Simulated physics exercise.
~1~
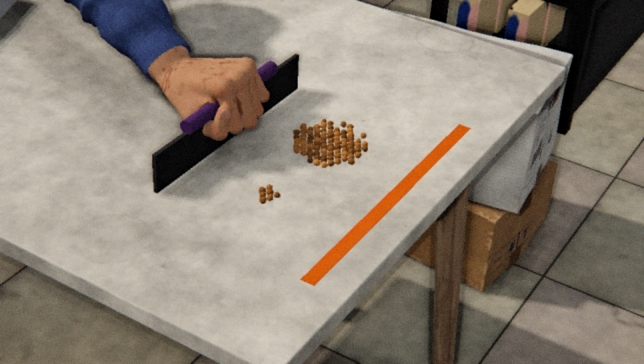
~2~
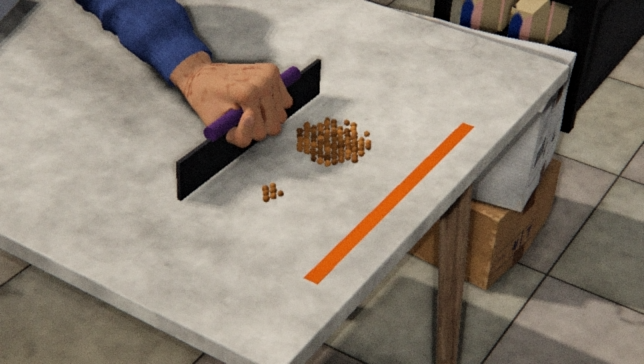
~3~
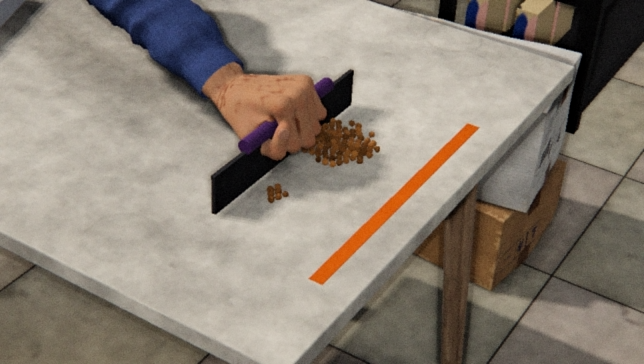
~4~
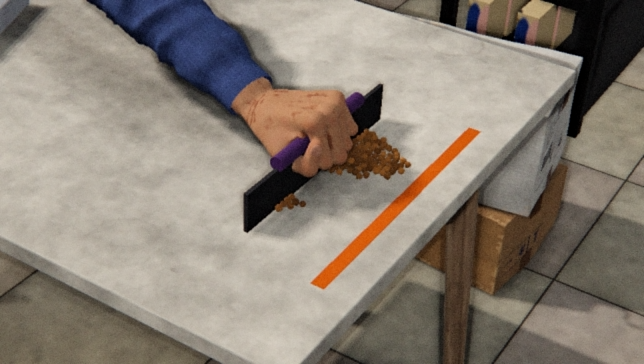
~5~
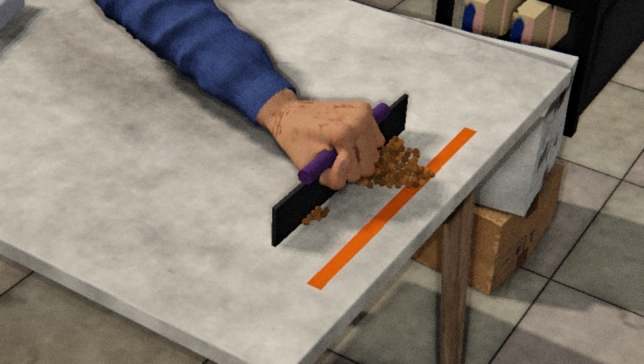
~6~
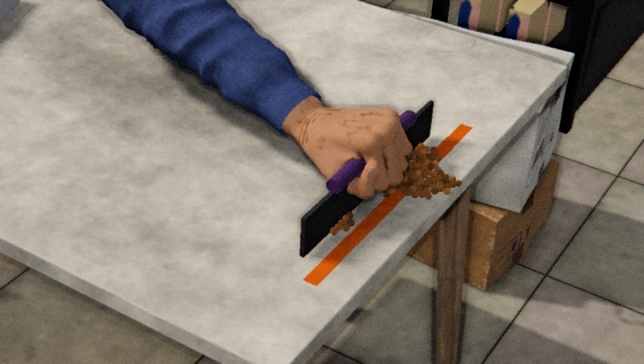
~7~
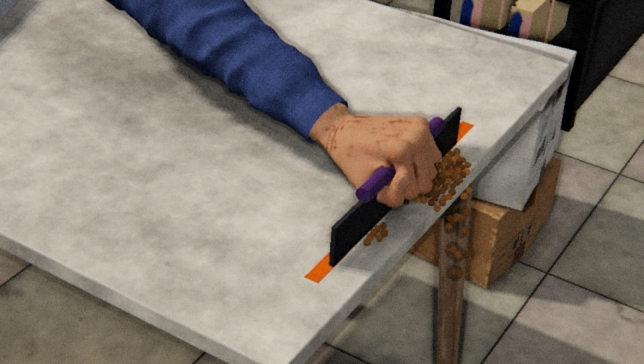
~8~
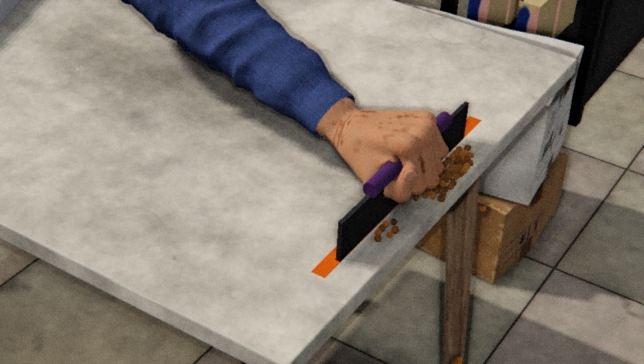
Hand pushing two brown crumb piles rightward with a black scraper, stopping at orange tape as some of the larger pile falls.
